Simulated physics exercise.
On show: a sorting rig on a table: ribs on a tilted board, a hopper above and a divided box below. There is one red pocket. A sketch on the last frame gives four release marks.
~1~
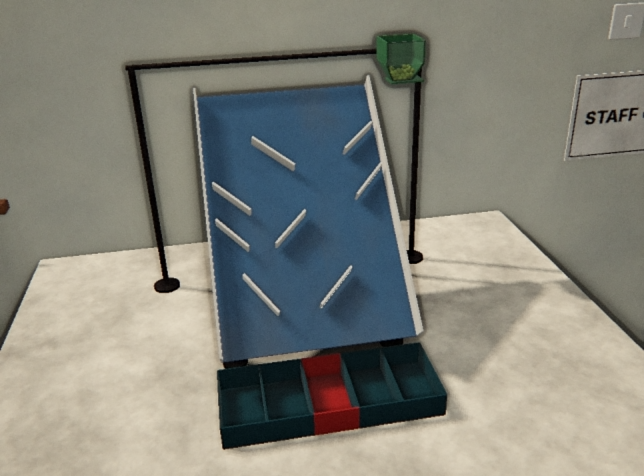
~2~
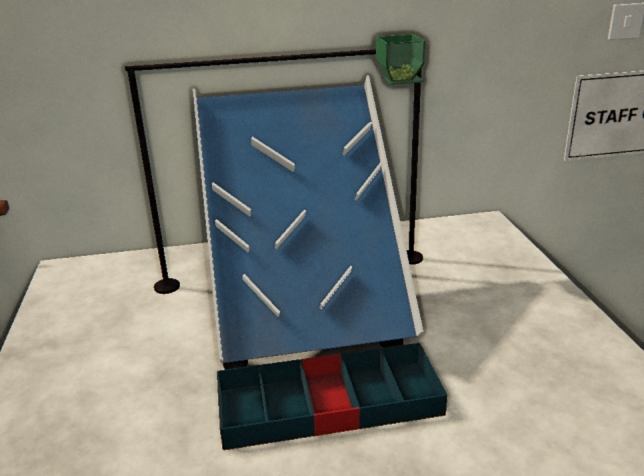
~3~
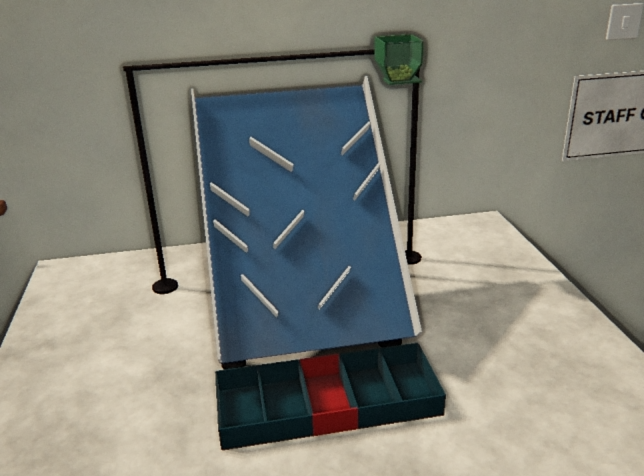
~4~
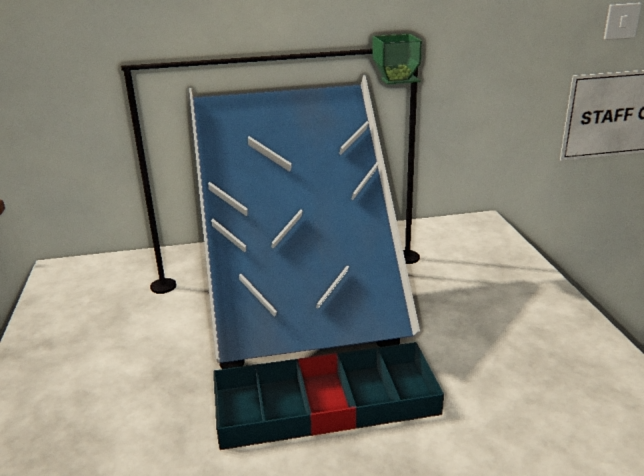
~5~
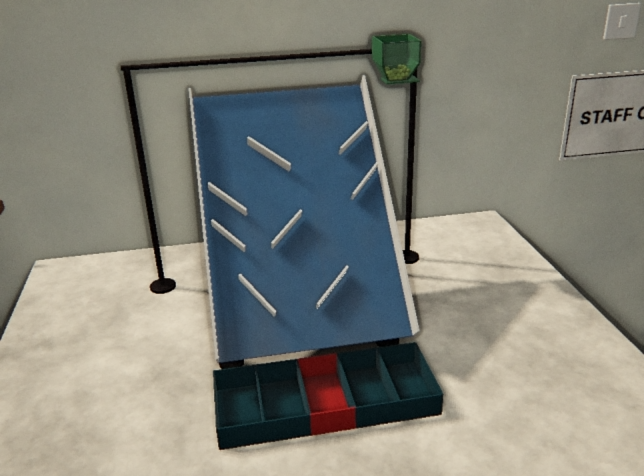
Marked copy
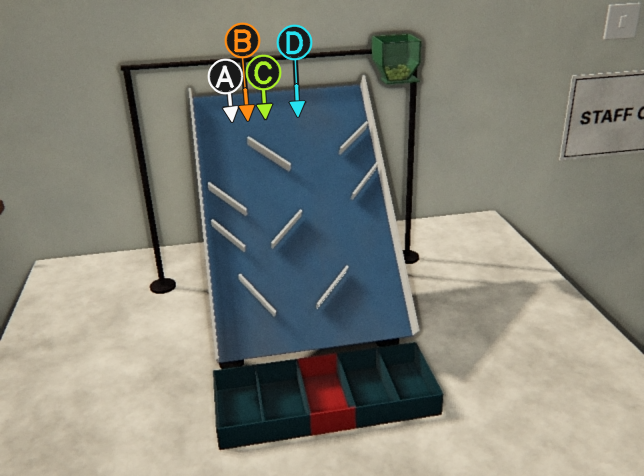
A tilted blue board with slanted white ribs stood on a table, a green hopper at its upper right and a divided box with a red middle pocket below; nothing moved except a slight shift in the view.
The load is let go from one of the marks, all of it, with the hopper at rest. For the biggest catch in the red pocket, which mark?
Best: A.
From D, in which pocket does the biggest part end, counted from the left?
The second from the left.
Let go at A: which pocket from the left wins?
It is the third one.
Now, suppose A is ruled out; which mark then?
The answer is B.
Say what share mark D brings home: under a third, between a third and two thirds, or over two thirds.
Mark D gives under a third.
On the marked copy, mark A meets the board at (231, 116); mark B meets the board at (247, 115); mark C meets the board at (265, 113); mark D meets the board at (297, 111).
With A, the bulk in the red pocket, a small share in other pockets, a small share outside the box.
With B, close to a third in the red pocket, close to half in other pockets, a small share outside the box.
With C, only a few in the red pocket, all but a few in other pockets, a small share outside the box.
With D, a small share in the red pocket, the bulk in other pockets, a small share outside the box.
